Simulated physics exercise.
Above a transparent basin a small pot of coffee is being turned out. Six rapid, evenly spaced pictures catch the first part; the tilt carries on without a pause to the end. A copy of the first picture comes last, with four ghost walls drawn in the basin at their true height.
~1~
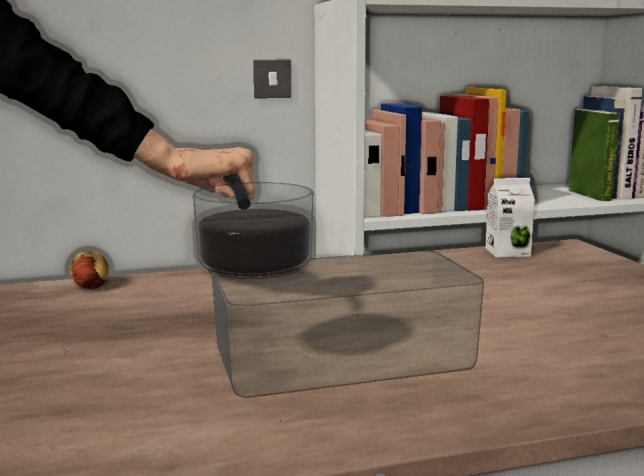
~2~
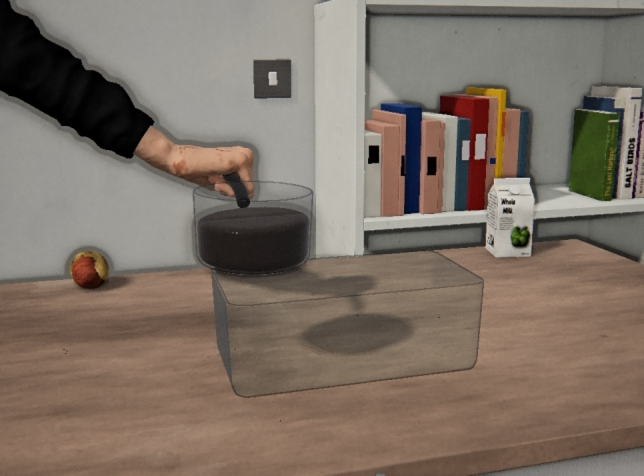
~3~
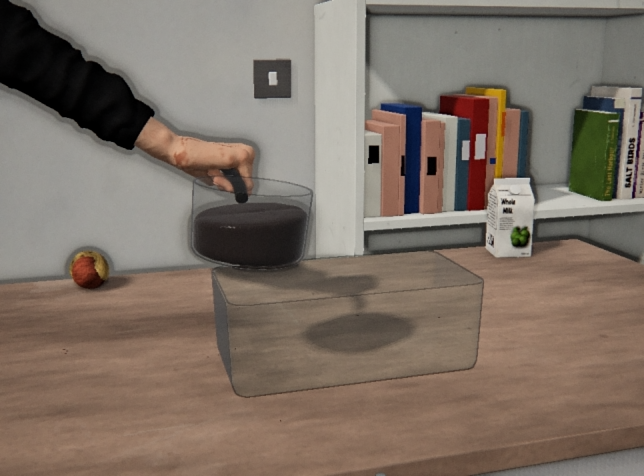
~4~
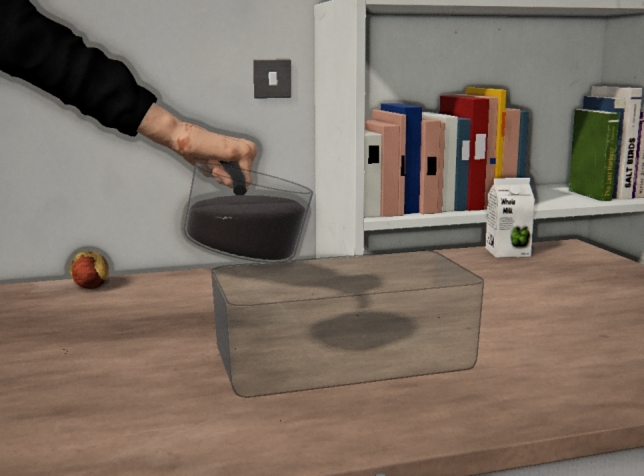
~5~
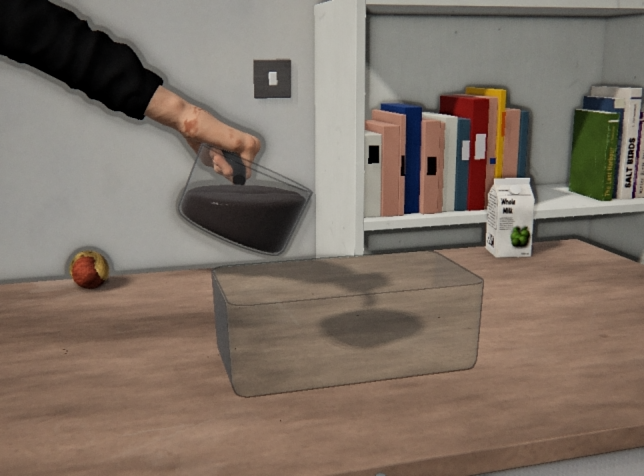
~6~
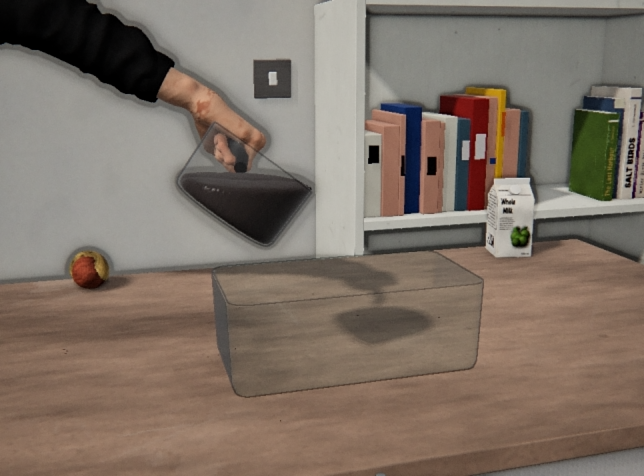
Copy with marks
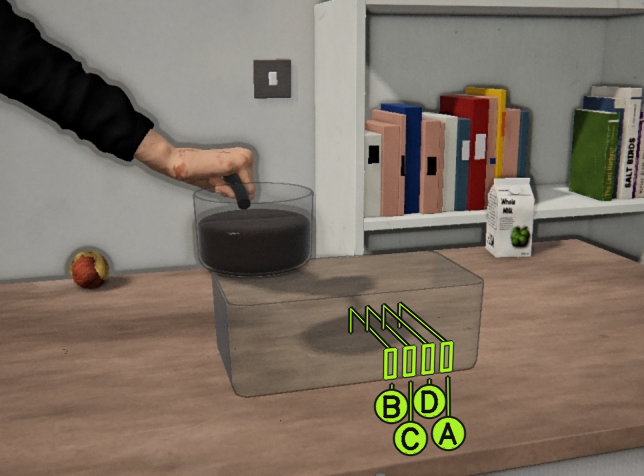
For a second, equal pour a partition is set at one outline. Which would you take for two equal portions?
Place C.
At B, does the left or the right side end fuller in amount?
The right one.
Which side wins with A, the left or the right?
The left side.
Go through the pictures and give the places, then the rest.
Upright, lip at (309, 189); basin from (232, 396) to (475, 365); nothing has left yet.
Upright, lip at (309, 189); nothing has left yet.
Tipped about 7°, lip at (309, 189); nothing has left yet.
Tipped about 15°, lip at (309, 189); nothing has left yet.
Tipped about 25°, lip at (309, 189); nothing has left yet.
Tipped about 38°, lip at (309, 189); nothing has left yet.
On the marked copy, A at (447, 377); B at (391, 384); C at (410, 382); D at (429, 379).
With A, about 90 % ends left of the wall and 8 % right of it.
With B, about 14 % ends left of the wall and 85 % right of it.
With C, about 43 % ends left of the wall and 55 % right of it.
With D, about 84 % ends left of the wall and 15 % right of it.
